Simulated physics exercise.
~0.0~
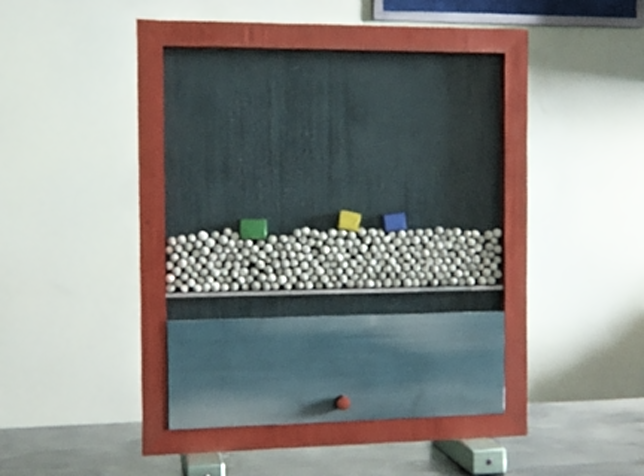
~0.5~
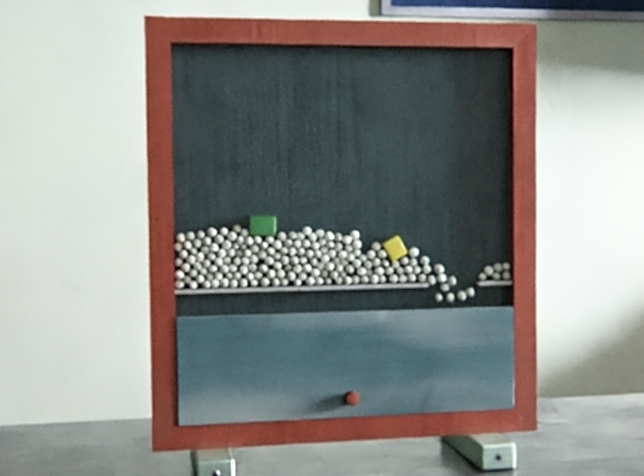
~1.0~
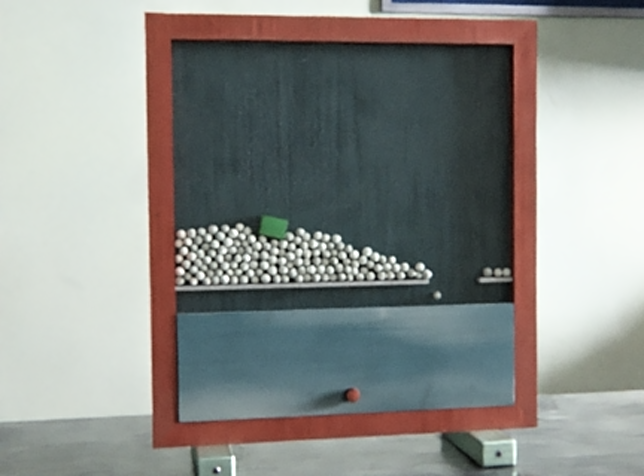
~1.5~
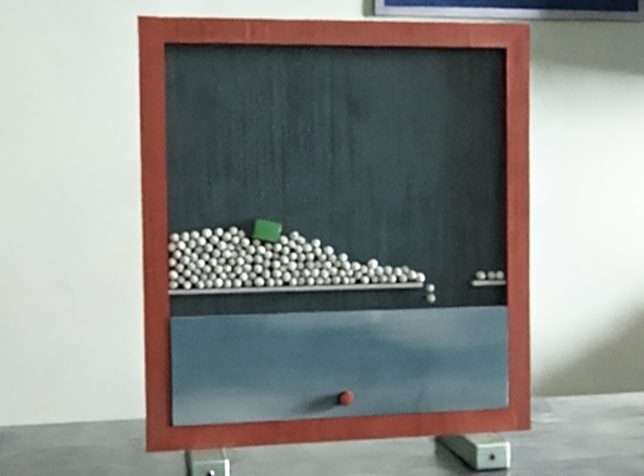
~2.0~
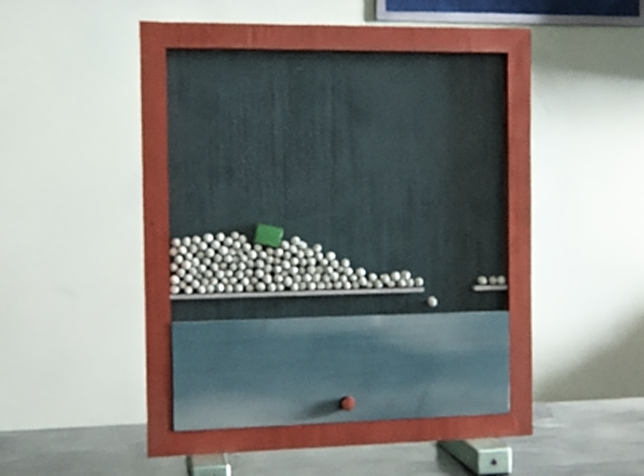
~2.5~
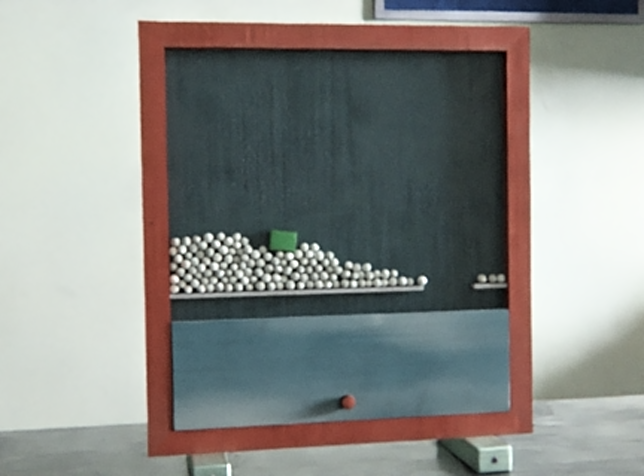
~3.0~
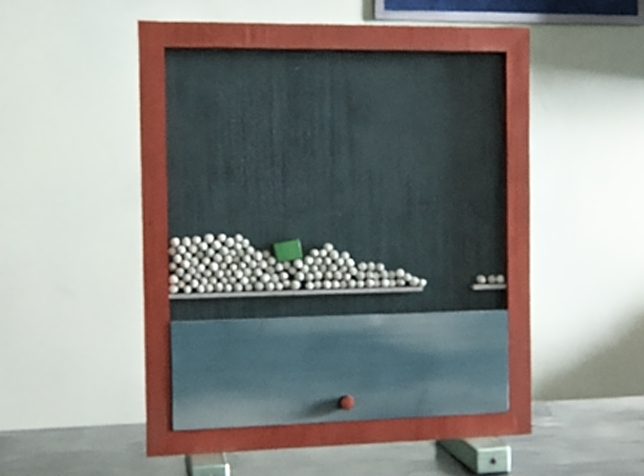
In a red-framed case, white beads poured through a gap toward the right, and the blue block, then the yellow one, dropped out of sight, while the green block slid slightly right and settled, tilted, in a dip among the remaining beads.
